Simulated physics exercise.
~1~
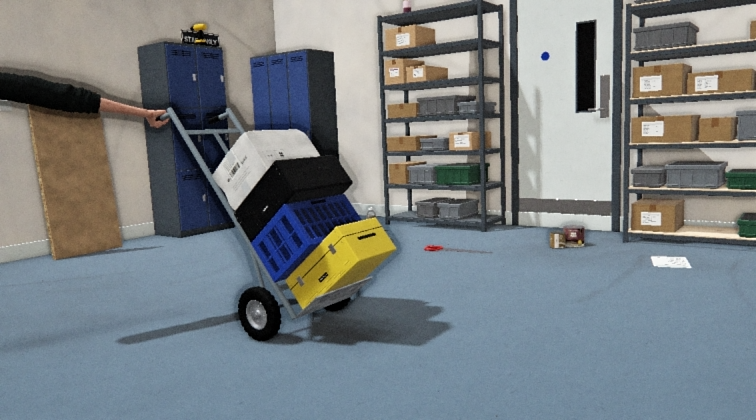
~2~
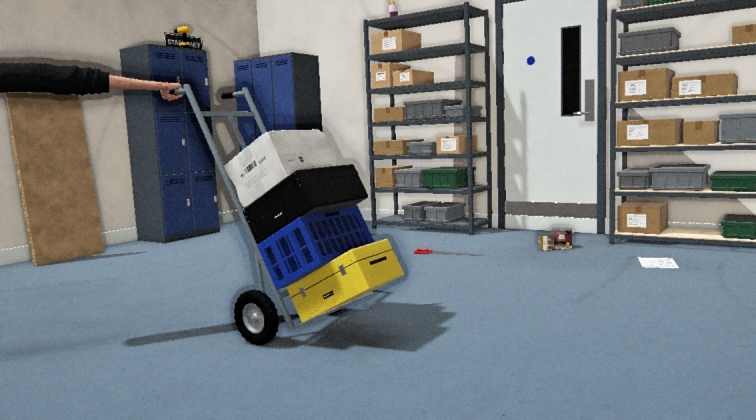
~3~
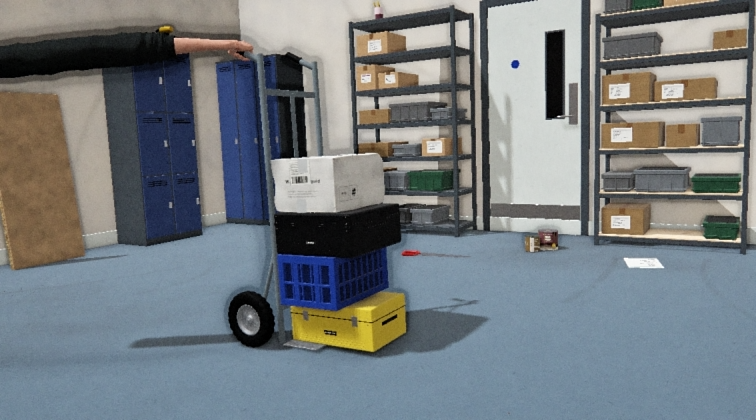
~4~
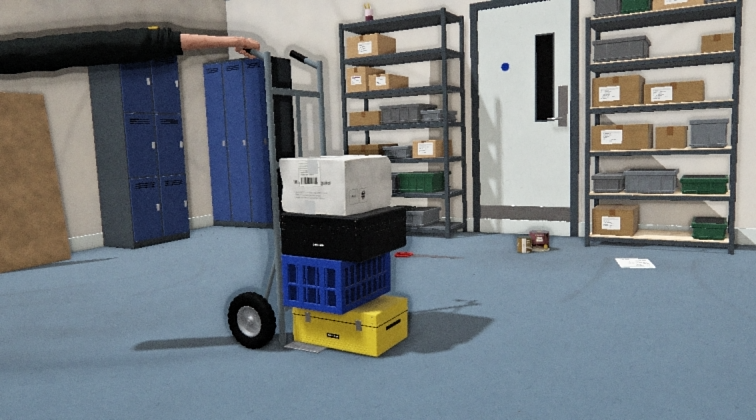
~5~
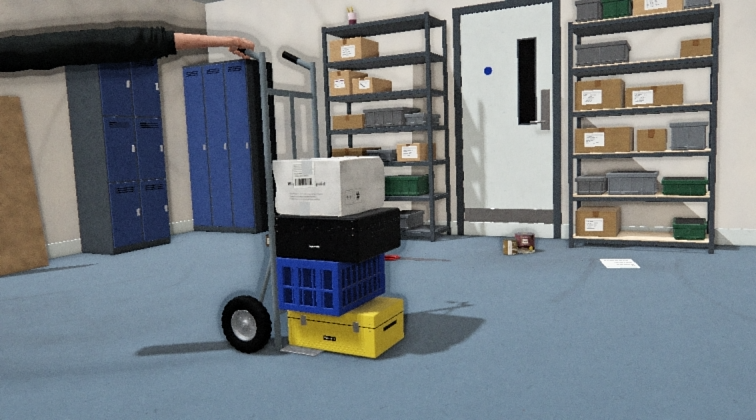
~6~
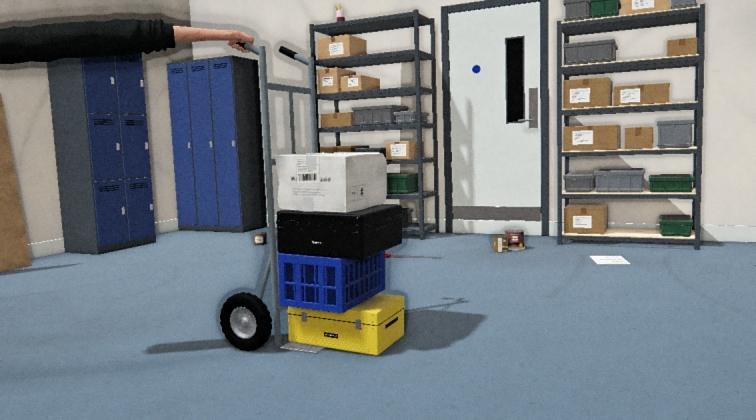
A grey hand truck, held by an arm reaching in from the left, leans back in a blue-floored storeroom seen from the side. It carries four things in a stack, with a yellow toolbox at the bottom, then a blue crate, a black toolbox and a white parcel on top. Blue lockers stand behind on the left, with loaded shelves and a pale door to the right. The hand swings the truck upright until its plate meets the floor, while the view drifts slightly sideways. The truck then stays still, the hand on its handle and the whole stack in place.
